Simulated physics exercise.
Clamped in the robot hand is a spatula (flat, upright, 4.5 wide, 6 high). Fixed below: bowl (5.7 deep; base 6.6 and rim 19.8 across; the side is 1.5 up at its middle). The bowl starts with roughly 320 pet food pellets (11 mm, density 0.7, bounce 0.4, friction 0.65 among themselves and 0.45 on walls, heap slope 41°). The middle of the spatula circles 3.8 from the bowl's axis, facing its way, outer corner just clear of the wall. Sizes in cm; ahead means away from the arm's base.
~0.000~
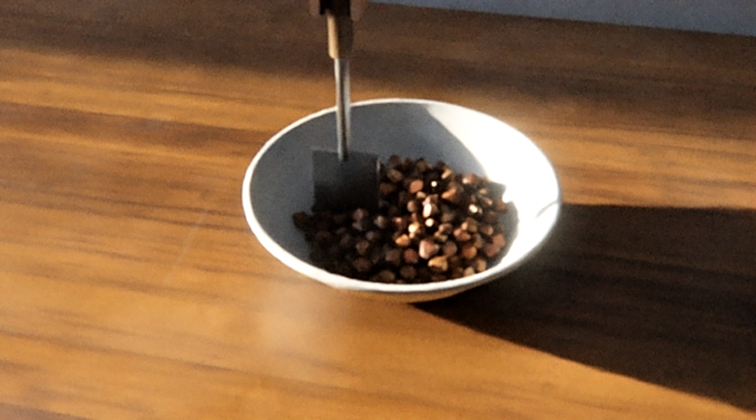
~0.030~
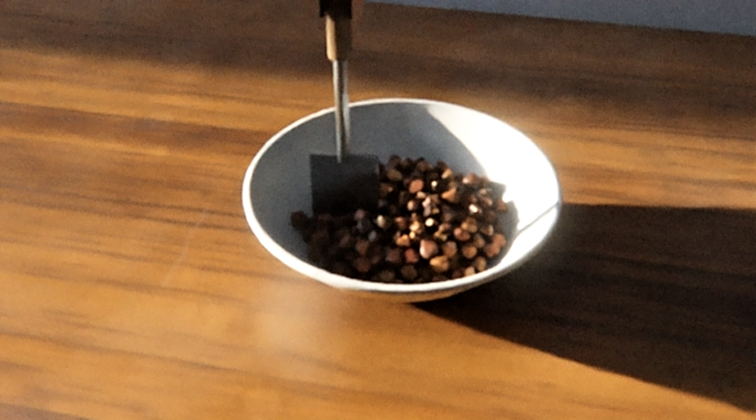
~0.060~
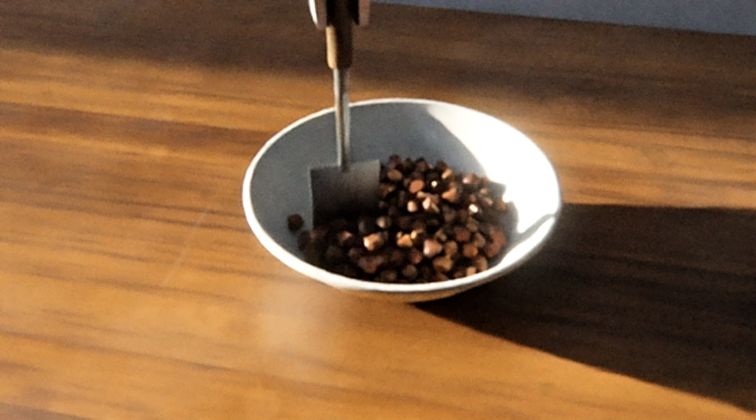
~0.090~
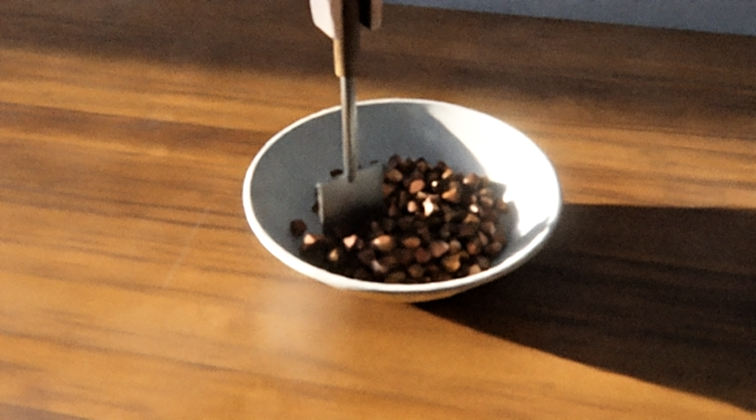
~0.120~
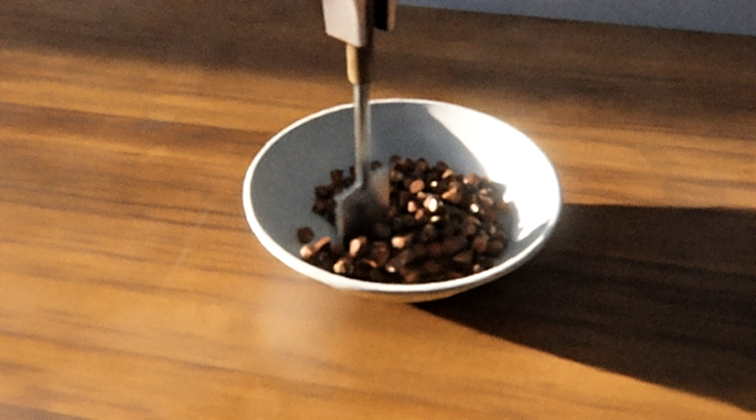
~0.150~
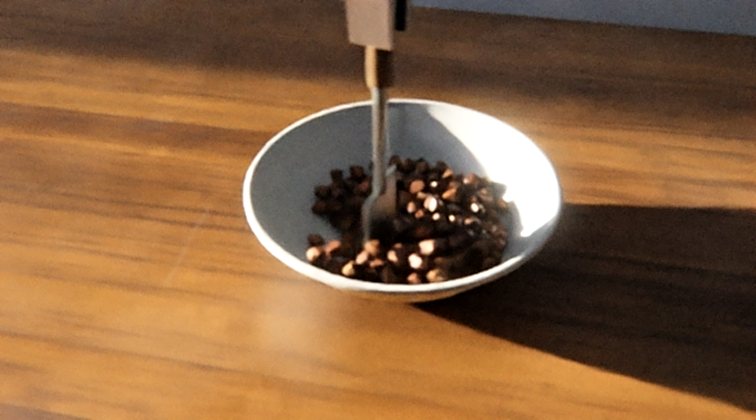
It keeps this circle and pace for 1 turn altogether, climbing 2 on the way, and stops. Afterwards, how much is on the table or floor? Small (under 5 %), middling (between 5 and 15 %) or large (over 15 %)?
Answer: Small; under 5 % of the pet food pellets finish on the table or floor.
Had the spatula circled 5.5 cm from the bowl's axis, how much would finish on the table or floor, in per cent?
In that case some 0 per cent.
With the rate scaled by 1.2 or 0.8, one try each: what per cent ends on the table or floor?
About 10 and 0 per cent.
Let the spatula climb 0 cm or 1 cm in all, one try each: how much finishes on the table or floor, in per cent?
About 5 and 5 per cent.
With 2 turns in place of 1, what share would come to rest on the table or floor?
It would be near 5 per cent.
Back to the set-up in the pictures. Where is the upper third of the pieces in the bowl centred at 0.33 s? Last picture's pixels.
Near (485, 187).
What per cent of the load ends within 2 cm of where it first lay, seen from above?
Roughly 25 per cent.
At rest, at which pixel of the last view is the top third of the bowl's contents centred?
Near (385, 194).
By 0.33 s, 187° round, highest piece 7 above the table; 323 in the bowl.
By 0.50 s, 294° round, highest piece 8 above the table; 319 in the bowl, 4 in flight or on the tool.
By 0.79 s, 0° round, highest piece 5 above the table; 314 in the bowl, 9 on the table or floor.
By 1.49 s, 0° round, highest piece 5 above the table; 314 in the bowl, 9 on the table or floor.
Final count, 314 in the bowl, 9 on the table or floor. That is 3 % on the table or floor.
